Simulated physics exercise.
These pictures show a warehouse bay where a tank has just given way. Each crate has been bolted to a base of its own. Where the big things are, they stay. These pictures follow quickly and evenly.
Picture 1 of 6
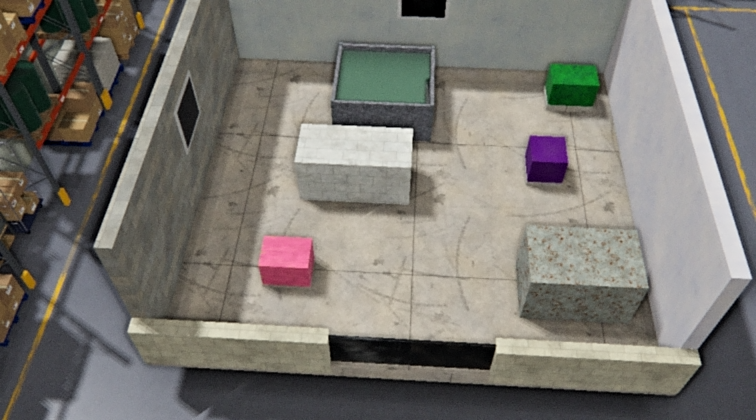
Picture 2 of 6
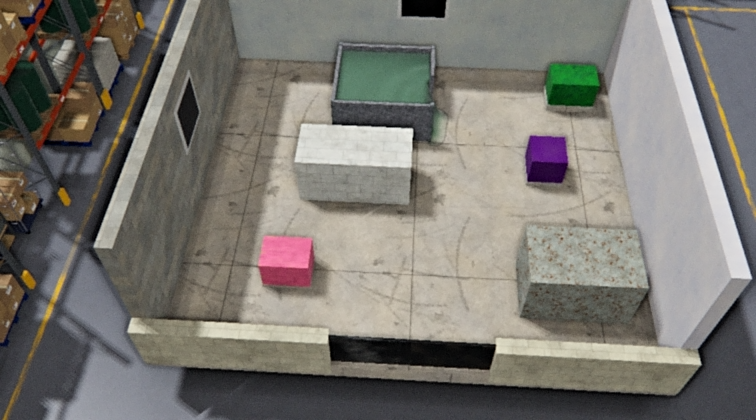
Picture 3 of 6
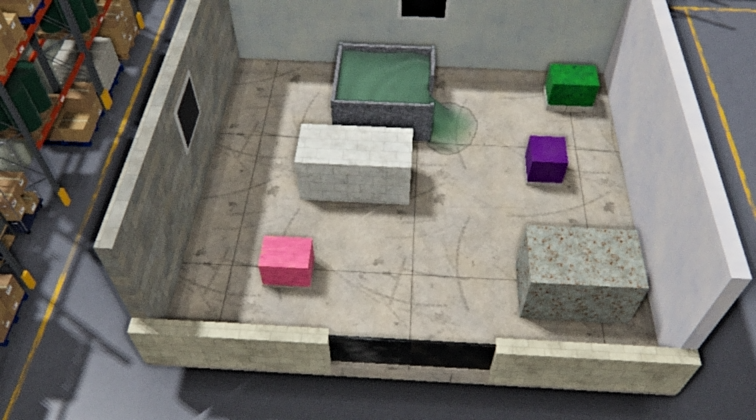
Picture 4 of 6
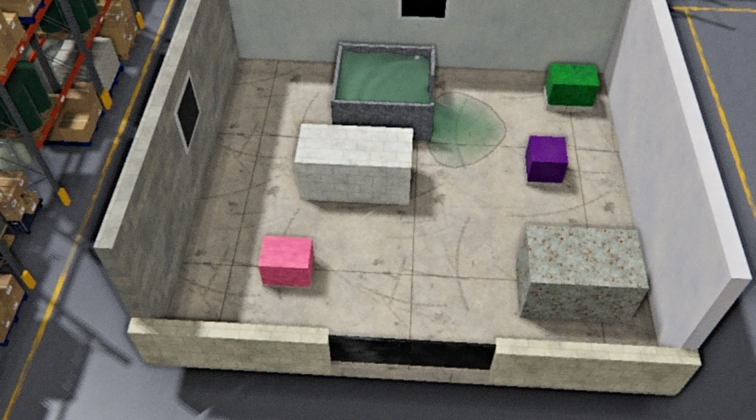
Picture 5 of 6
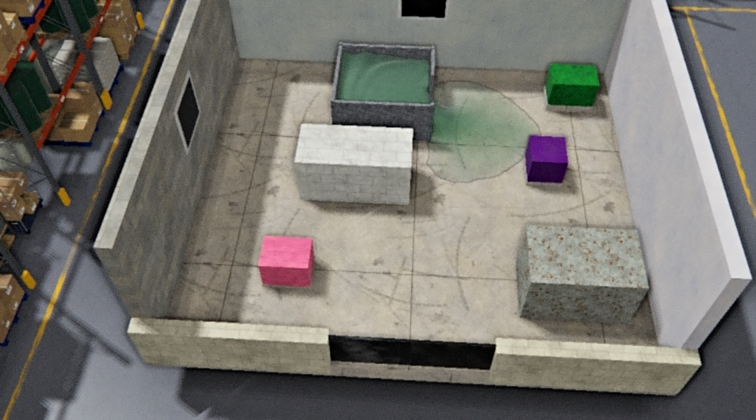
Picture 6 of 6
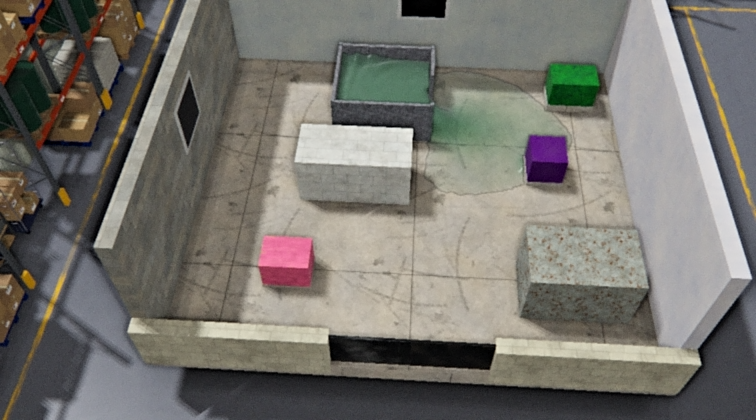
The video shows a walled warehouse bay with a water tank and scattered blocks, where greenish water pours from the tank's right side and spreads across the floor in a widening pool, reaching around the purple block.
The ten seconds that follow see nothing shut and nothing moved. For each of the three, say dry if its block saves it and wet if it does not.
Outcome: The pink crate gets dampened by the water; the purple crate gets dampened by the water; the green crate gets dampened by the water.
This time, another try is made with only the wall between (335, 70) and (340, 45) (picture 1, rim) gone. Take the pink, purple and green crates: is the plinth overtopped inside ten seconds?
Result: Pink is swamped; purple is not reached; green is not reached.
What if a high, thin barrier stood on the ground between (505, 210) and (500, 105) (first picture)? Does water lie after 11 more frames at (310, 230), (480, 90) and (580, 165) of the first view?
Outcome by spot, in order - unwatered, watered, unwatered.
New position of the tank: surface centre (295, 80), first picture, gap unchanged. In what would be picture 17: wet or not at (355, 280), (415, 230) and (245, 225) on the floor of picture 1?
The first spot is not reached, the second not reached, and the third not reached.
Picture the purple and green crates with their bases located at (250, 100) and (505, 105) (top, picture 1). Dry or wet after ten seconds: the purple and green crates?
I'd say purple is missed, while green is overtopped.
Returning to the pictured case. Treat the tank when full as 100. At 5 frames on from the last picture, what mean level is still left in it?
Estimate: Around 64 %.
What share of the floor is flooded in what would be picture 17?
About 30 per cent.
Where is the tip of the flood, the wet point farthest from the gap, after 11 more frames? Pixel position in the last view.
Close to (639, 270).
A moment on, water covers 25 % of the floor; the pink crate not reached, the purple crate water round its plinth, the green crate water round its plinth.
Next, water covers 30 % of the floor; the pink crate not reached, the purple crate water round its plinth, the green crate water round its plinth.
Then, water covers 40 % of the floor; the pink crate not reached, the purple crate water round its plinth, the green crate water round its plinth.
Later, water covers 65 % of the floor; the pink crate not reached, the purple crate water round its plinth, the green crate water round its plinth.
In the end, water covers 90 % of the floor; the pink crate was topped, the purple crate was topped, the green crate was topped.
